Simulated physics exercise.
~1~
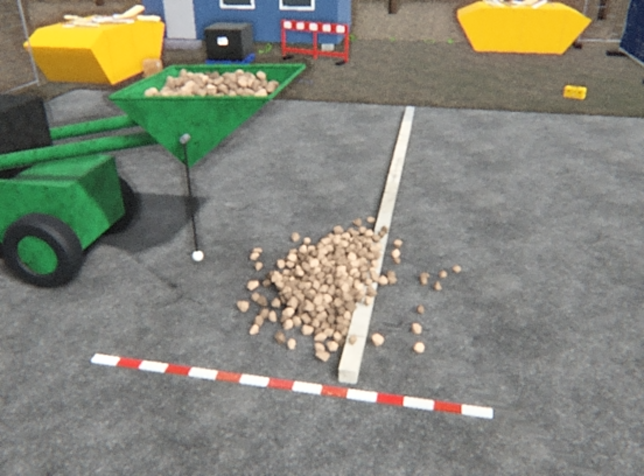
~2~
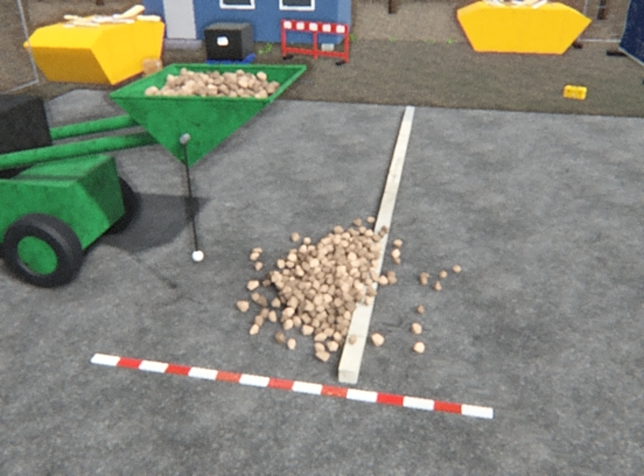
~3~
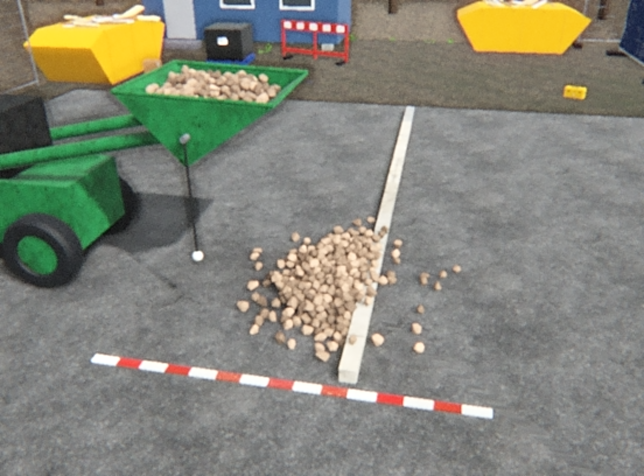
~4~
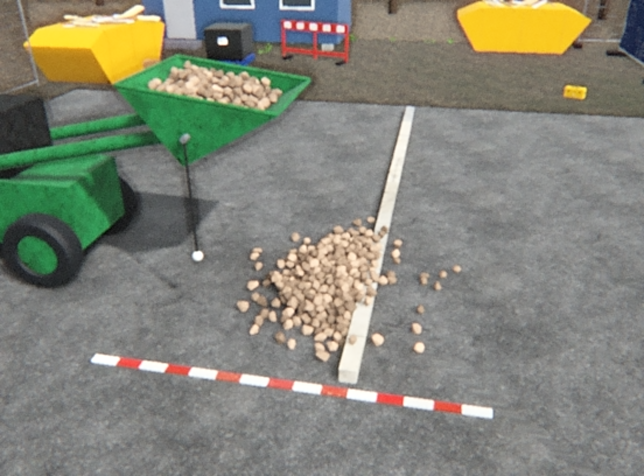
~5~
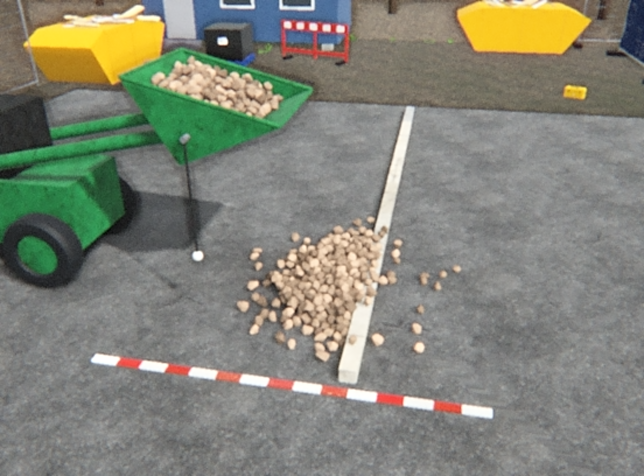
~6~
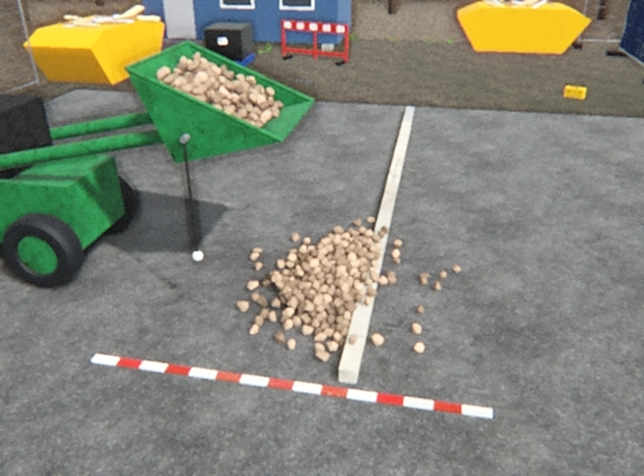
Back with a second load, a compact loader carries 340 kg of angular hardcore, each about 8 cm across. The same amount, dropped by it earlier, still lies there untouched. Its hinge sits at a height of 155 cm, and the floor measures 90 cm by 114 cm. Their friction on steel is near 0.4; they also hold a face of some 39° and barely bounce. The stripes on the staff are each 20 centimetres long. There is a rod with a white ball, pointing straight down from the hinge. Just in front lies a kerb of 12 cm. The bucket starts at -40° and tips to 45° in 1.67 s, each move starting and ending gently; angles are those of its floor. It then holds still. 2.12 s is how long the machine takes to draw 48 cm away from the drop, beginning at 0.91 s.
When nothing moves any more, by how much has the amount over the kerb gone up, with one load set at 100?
It has gone up by about 0 per cent of a load.
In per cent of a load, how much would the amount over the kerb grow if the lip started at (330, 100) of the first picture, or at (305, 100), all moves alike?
20 % and 5 %.
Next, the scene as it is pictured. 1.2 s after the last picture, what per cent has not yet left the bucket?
25 % still inside.
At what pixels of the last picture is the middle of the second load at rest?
Roughly at pixel (284, 269).
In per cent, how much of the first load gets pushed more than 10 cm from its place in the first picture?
Close to 0 in a hundred of them.
Then, 0.6 s after the last picture the floor is at 32°; in per cent of one load, 99 in the bucket, 97 on this side of the kerb, 3 over the kerb; the foremost stones are at (431, 295).
Then, 1.2 s after the last picture the floor is at 45°; in per cent of one load, 23 in the bucket, 174 on this side of the kerb, 3 over the kerb; the foremost stones are at (431, 295).
Then, 2.9 s after the last picture the floor is at 45°; in per cent of one load, 0 in the bucket, 197 on this side of the kerb, 3 over the kerb; the foremost stones are at (431, 295).
Then, 5.6 s after the last picture the floor is at 45°; in per cent of one load, 0 in the bucket, 197 on this side of the kerb, 3 over the kerb; the foremost stones are at (431, 295). Net gain over the kerb, 0.
